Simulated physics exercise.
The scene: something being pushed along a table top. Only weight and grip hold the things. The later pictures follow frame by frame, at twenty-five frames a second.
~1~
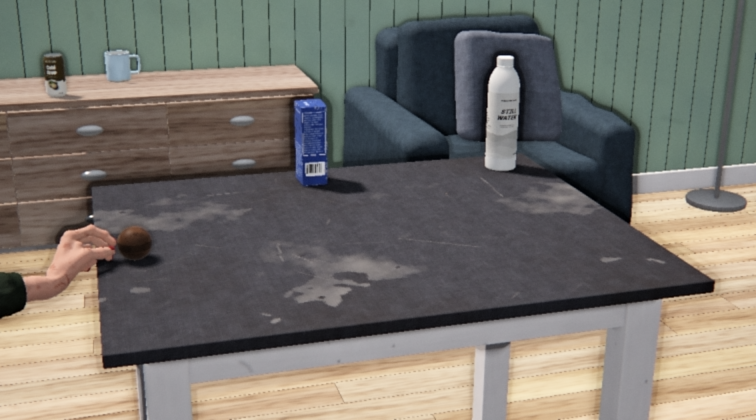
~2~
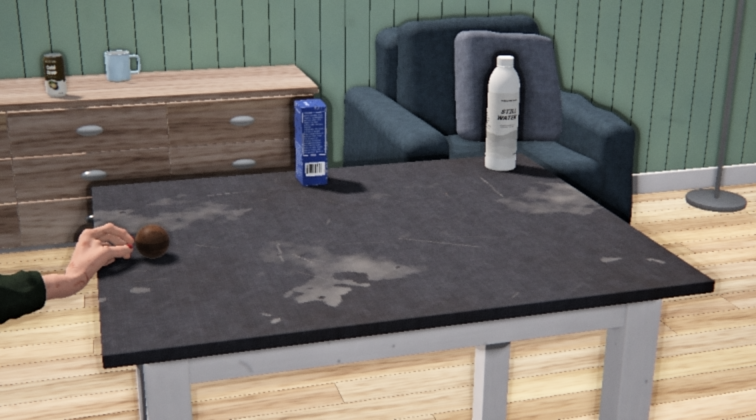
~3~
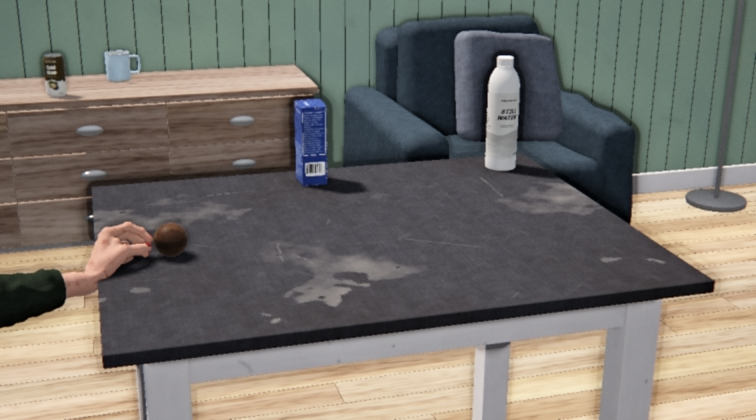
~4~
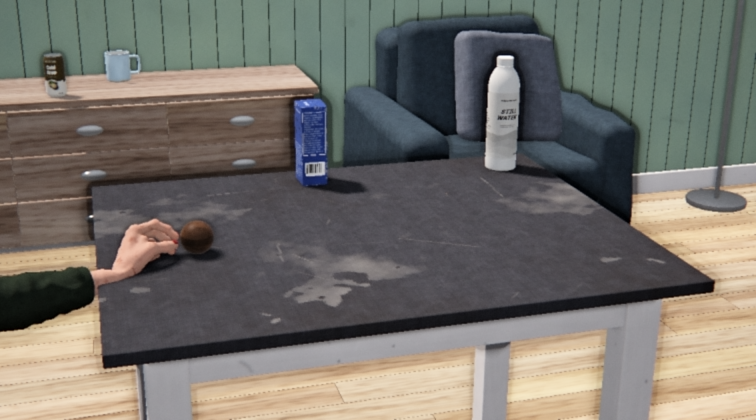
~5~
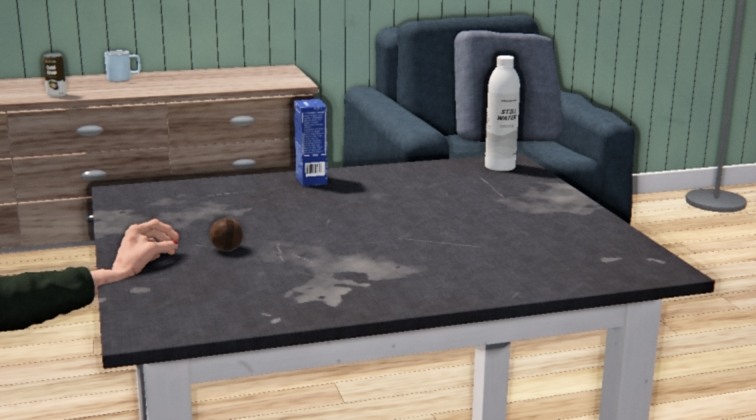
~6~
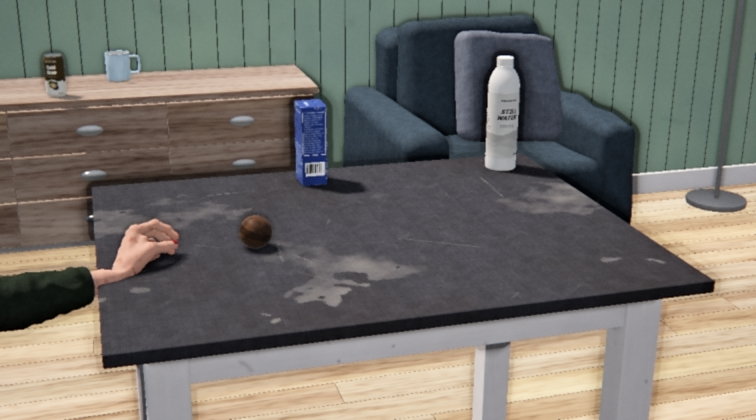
In the video, a hand at the left edge of a dark table pushes a brown ball to the right, then stays still as the ball rolls on past it, with a blue carton and white bottle standing behind.
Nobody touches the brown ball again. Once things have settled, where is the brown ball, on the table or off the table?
The brown ball goes over the edge.
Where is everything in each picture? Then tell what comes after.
Under the hand; brown ball (135, 243), in the first picture.
Under the hand; brown ball (152, 241), in the second picture.
Under the hand; brown ball (171, 240), in the third picture.
Brown ball (197, 237), in the fourth picture.
Brown ball (227, 235) shifted about its own width, in the fifth picture.
Brown ball (256, 232) shifted well along, in the sixth picture.
Then, 0.20 s on from there, brown ball shifted well along near (392, 220).
Then, 0.50 s on from there, brown ball shifted well along near (568, 203).
Then, 0.70 s on from there, brown ball now off the table.
Then, 1.00 s on from there, things are still on the move.
In the end, off the table, brown ball.
